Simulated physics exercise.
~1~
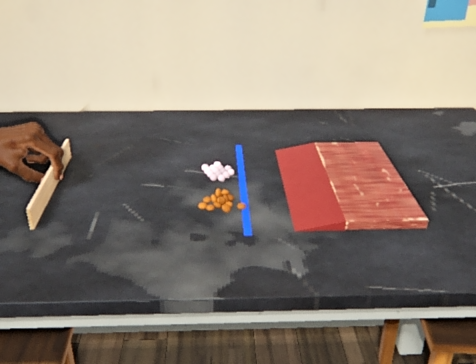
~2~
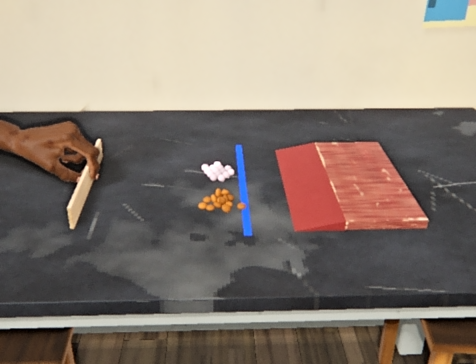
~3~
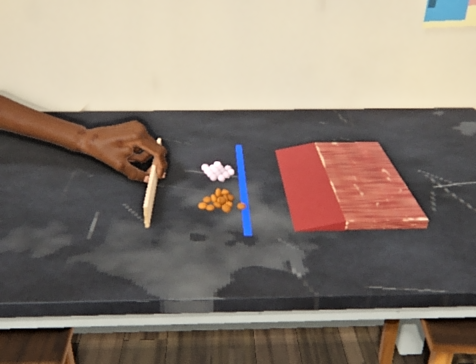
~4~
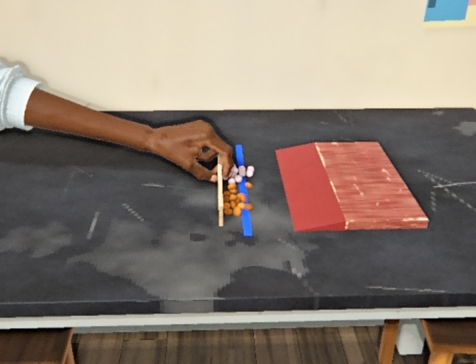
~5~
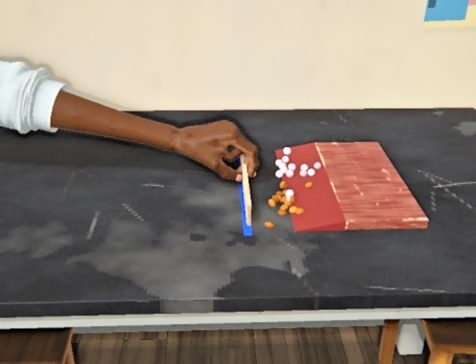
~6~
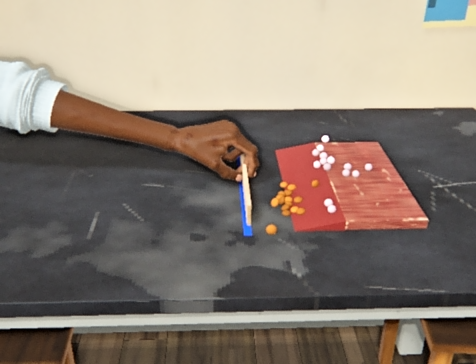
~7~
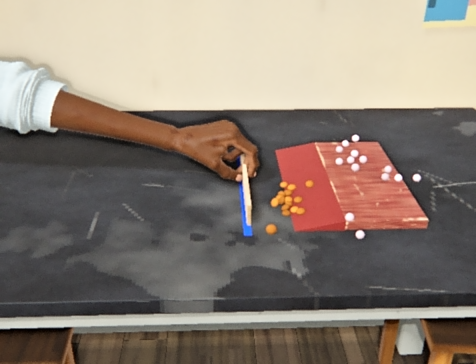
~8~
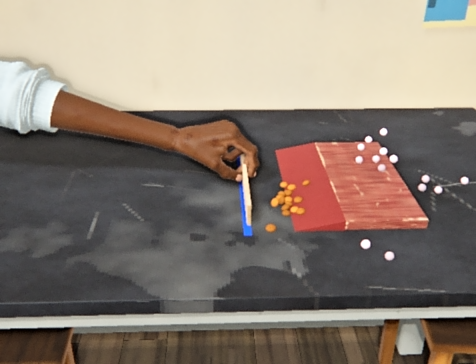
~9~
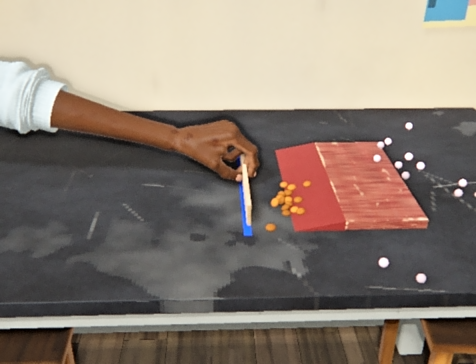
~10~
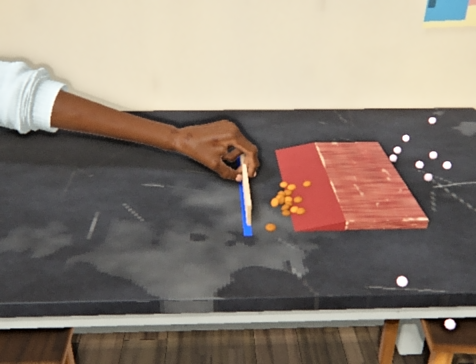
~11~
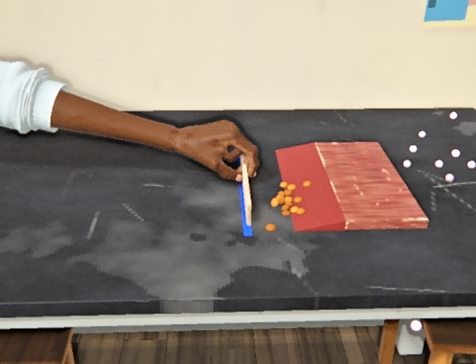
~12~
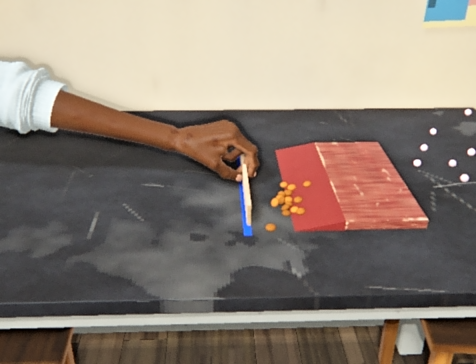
On a dark table, a hand pushing a wooden strip right to blue tape, white balls crossing a red ramp, orange ones stopping near its foot.
